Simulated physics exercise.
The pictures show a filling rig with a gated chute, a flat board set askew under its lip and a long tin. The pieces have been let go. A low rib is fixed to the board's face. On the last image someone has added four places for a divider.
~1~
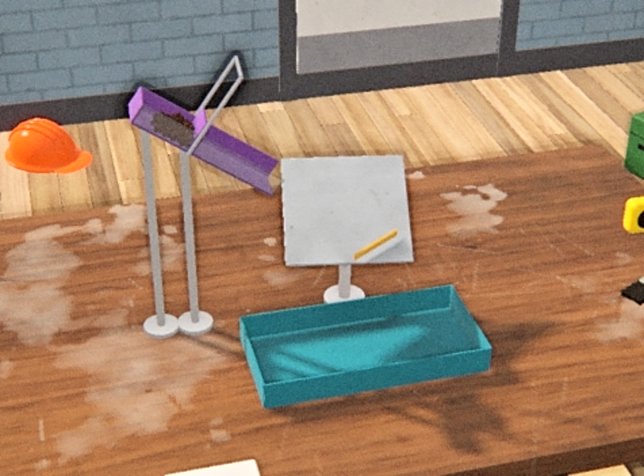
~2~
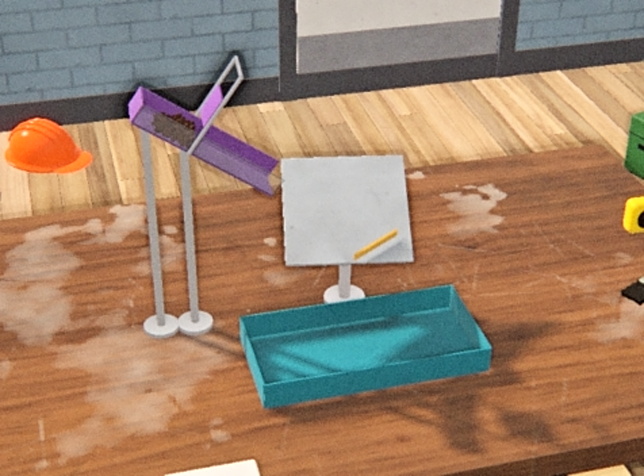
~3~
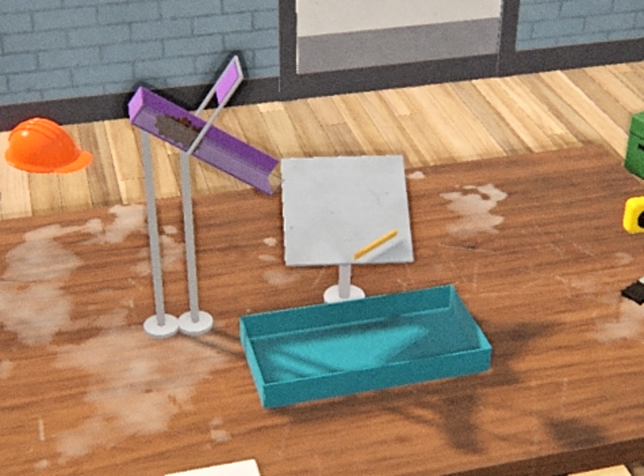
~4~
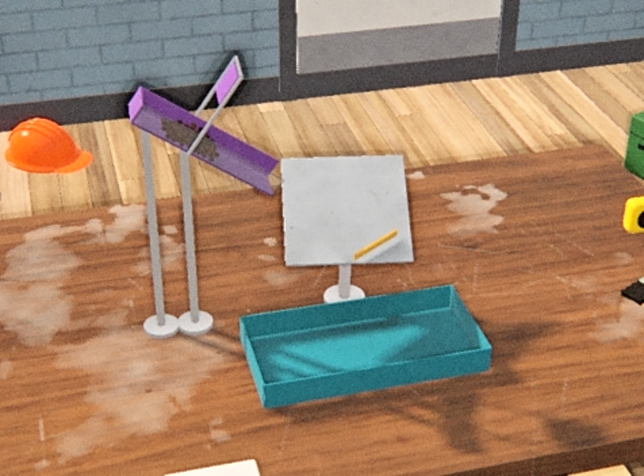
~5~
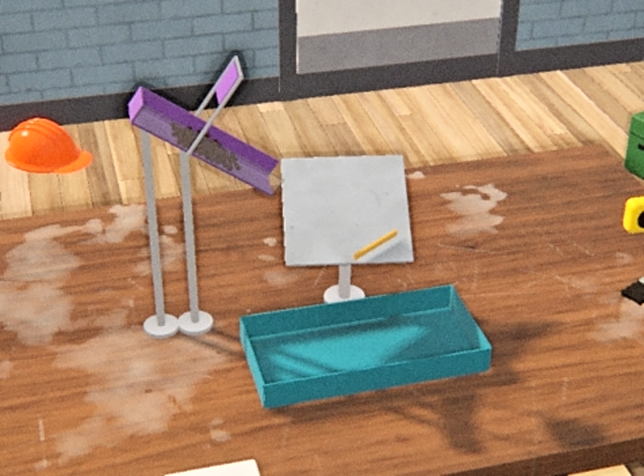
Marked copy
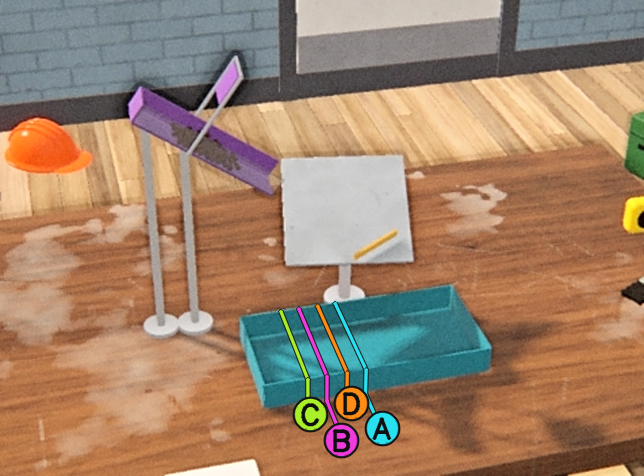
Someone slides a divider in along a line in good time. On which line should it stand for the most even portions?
Choose A.
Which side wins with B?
The right side.
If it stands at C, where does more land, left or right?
The right side.
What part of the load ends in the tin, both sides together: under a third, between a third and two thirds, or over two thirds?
It is over two thirds.
On the marked copy, line A crosses the front rim at (365, 368); line B crosses the front rim at (326, 375); line C crosses the front rim at (307, 378); line D crosses the front rim at (346, 372).
With A, of what is caught, about half on the left of the divider, about half on the right.
With B, of what is caught, a stray few on the left of the divider, nearly all on the right.
With C, of what is caught, a stray few on the left of the divider, nearly all on the right.
With D, of what is caught, a small part on the left of the divider, nearly all on the right.
